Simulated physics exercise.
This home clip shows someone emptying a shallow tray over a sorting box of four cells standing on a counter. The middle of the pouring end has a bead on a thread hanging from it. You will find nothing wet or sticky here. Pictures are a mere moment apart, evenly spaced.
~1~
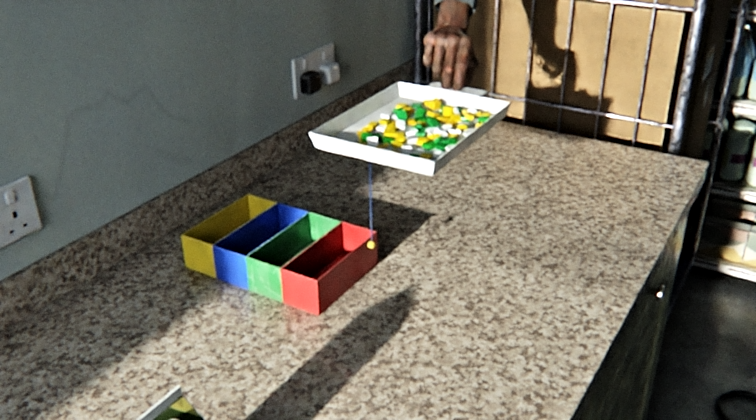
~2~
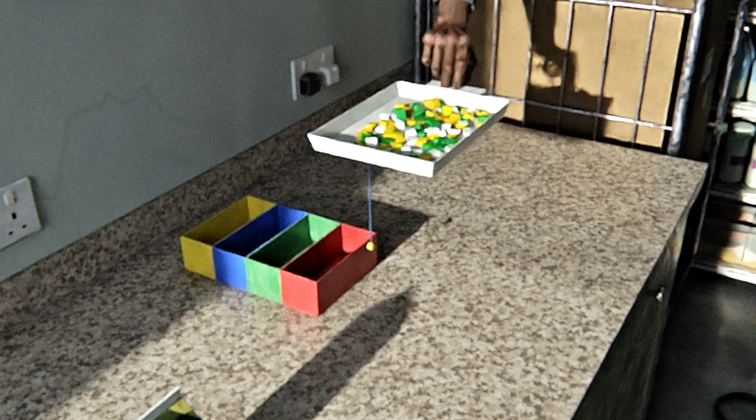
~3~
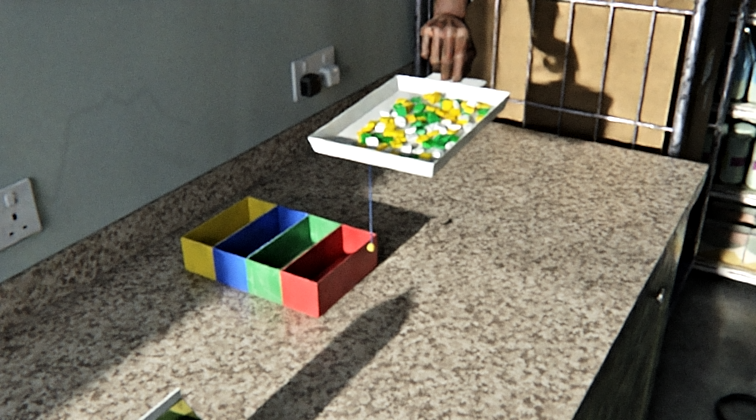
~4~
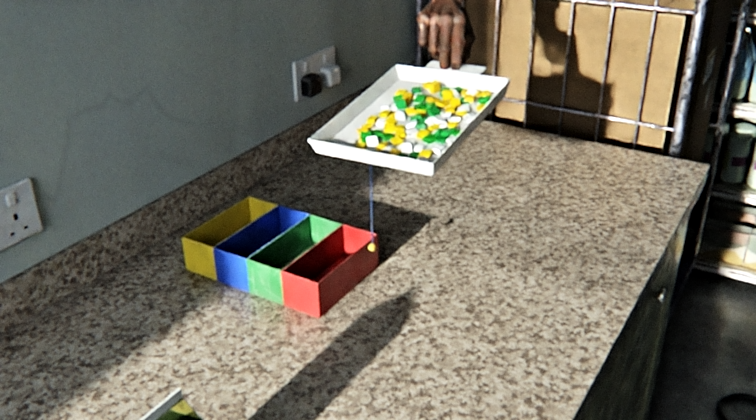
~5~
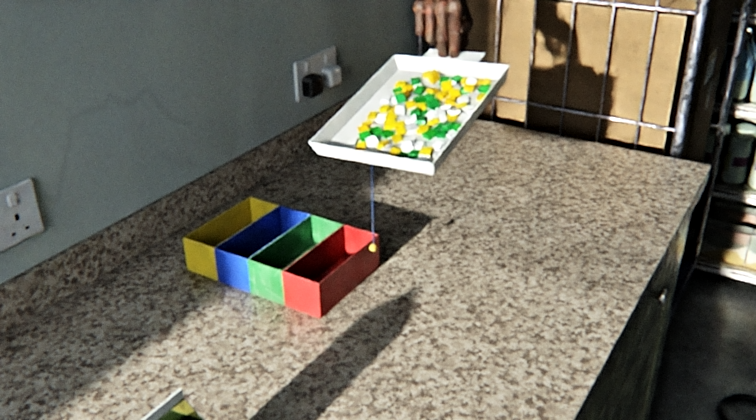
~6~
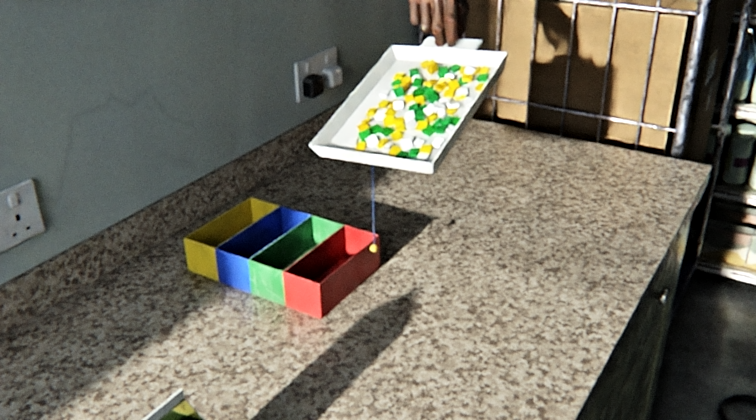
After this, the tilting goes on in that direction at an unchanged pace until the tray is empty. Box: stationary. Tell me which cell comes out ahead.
I would say the red cell comes out ahead.
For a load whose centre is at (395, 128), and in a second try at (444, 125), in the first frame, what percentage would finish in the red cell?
First case: Some 50 %; second case: Some 40 %.
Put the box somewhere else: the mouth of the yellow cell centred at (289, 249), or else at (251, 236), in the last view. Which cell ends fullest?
That blue cell first, the cell in green second.
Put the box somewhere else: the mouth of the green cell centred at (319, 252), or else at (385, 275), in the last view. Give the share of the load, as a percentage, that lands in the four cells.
You'd see around 80 per cent and then around 100 per cent.
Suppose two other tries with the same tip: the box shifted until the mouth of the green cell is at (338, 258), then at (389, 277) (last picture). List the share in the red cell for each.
I'd expect some 20 percent, and then some 0 percent.
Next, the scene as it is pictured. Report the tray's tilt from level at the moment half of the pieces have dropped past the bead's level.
I'd say close to 110 degrees.
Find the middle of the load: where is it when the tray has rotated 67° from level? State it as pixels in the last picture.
In the last view the centre sits at roughly (366, 128).
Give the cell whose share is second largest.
Second place goes to the green one.
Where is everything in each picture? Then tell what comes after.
Corners of the pouring end near (315, 132) and (432, 159), level; middle of the load near (424, 130), mosaic tiles; bead on its thread near (372, 245); yellow cell near (199, 253); blue cell near (231, 264); green cell near (264, 276); red cell near (300, 288), in the first picture.
Corners of the pouring end near (314, 134) and (431, 161), level; middle of the load near (424, 130), in the second picture.
Corners of the pouring end near (314, 136) and (431, 161), tipped barely, lowest at the left corner; middle of the load near (424, 127), in the third picture.
Corners of the pouring end near (314, 138) and (431, 160), tipped a little, lowest at the left corner; middle of the load near (424, 121), in the fourth picture.
Corners of the pouring end near (314, 141) and (430, 160), tipped clearly, lowest at the left corner; middle of the load near (424, 114), in the fifth picture.
Corners of the pouring end near (315, 143) and (430, 160), tipped clearly, lowest at the left corner; middle of the load near (423, 109); yellow cell near (201, 256); blue cell near (233, 267); green cell near (267, 279); red cell near (302, 292), in the sixth picture.
Shortly afterwards, tray tipped steeply; all but a few on the tray; only a few falling or outside the box.
Next, tray tipped past a quarter turn; near a quarter on the tray; a little in the red cell; a little in the green cell; near half falling or outside the box.
Some moments later, tray tipped past a quarter turn; near half in the red cell; a little in the green cell; near a third falling or outside the box.
In the end, tray tipped past a quarter turn; near half in the red cell; a little in the green cell; none at all in the blue cell; none at all in the yellow cell; near a third outside the box.
